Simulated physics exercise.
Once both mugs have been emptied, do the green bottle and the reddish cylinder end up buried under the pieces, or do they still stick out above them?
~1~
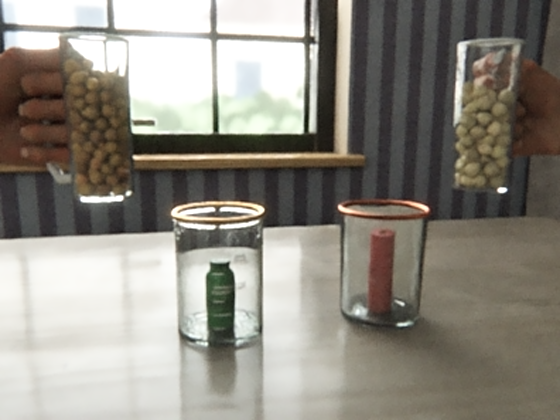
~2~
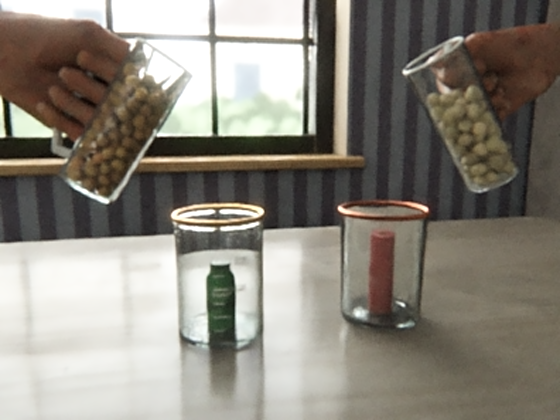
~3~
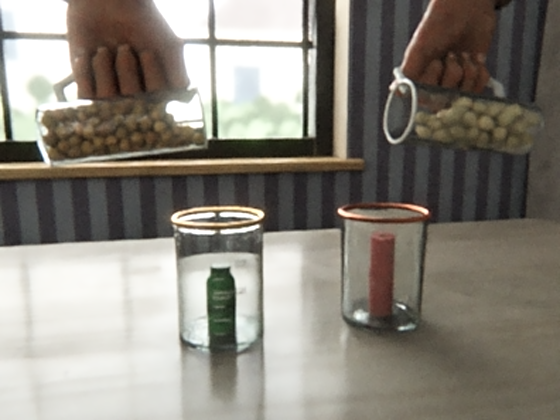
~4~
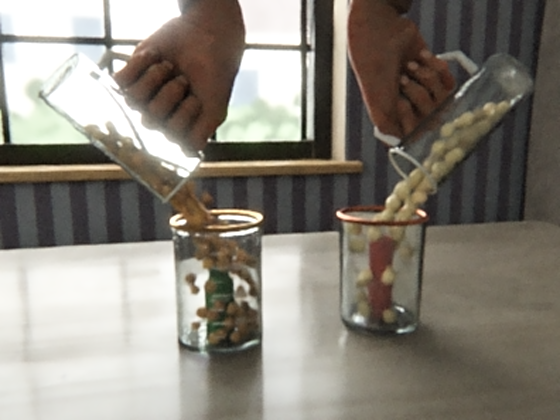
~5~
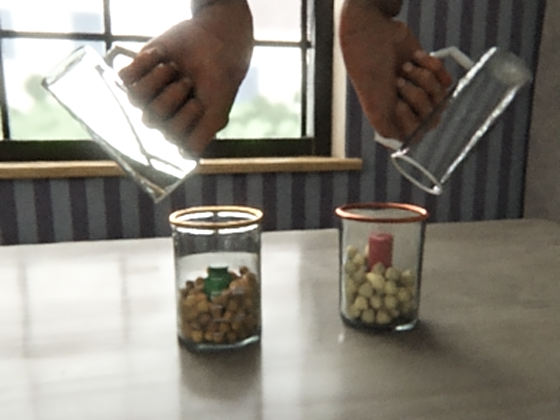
Both still stick out. The top of the green bottle shows above the tan pieces on the left, and the reddish cylinder rises above the pale ones on the right.
